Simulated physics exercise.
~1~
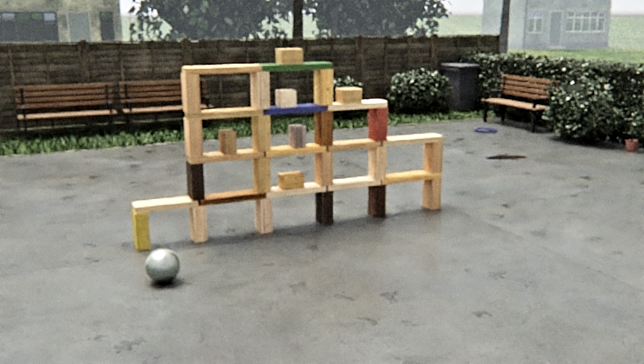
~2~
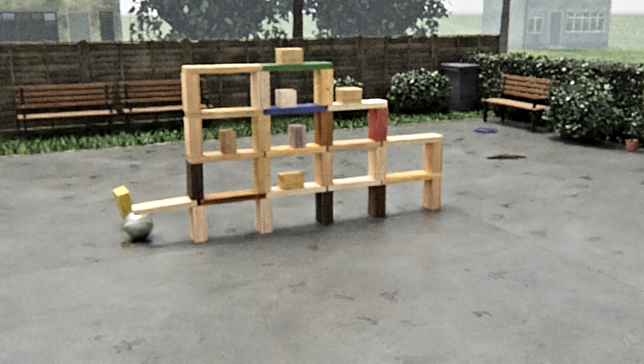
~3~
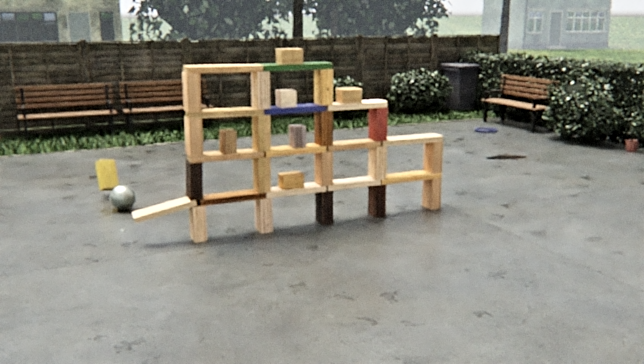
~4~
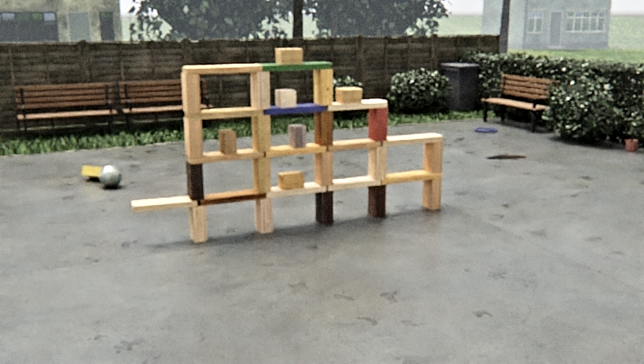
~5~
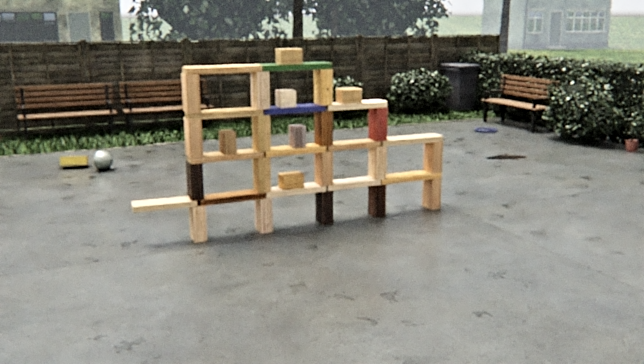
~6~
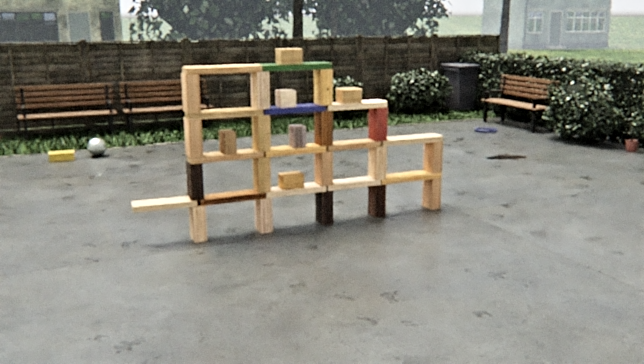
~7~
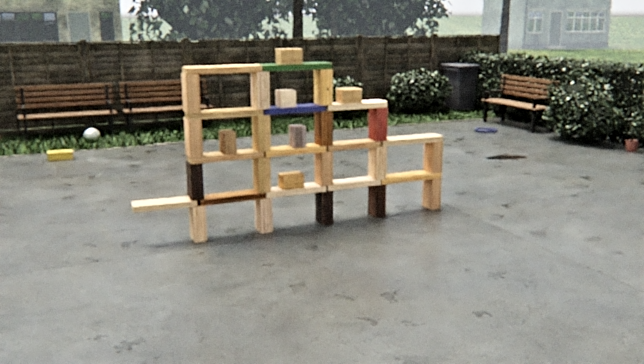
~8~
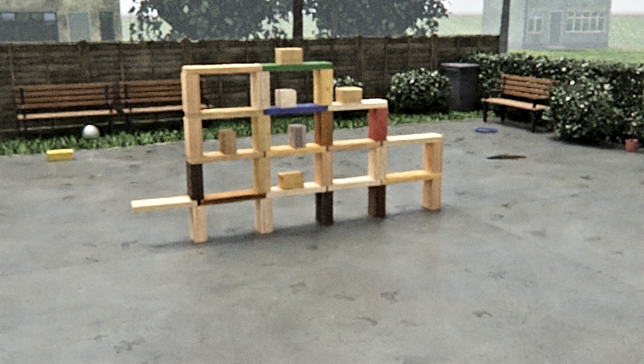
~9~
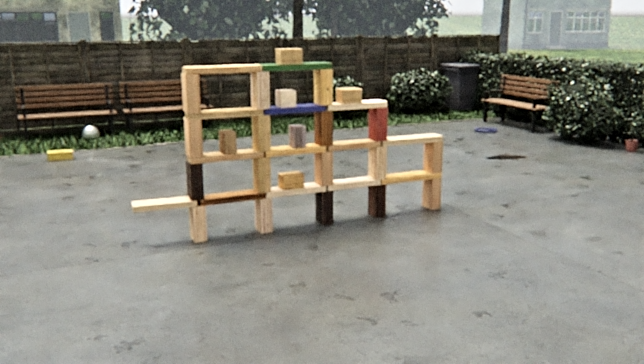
A steel ball rolled into the yellow post at the left end of a wooden block structure in a yard, knocking it away onto its side, then rolled back toward the fence while everything else, including the unsupported end plank, stayed up.
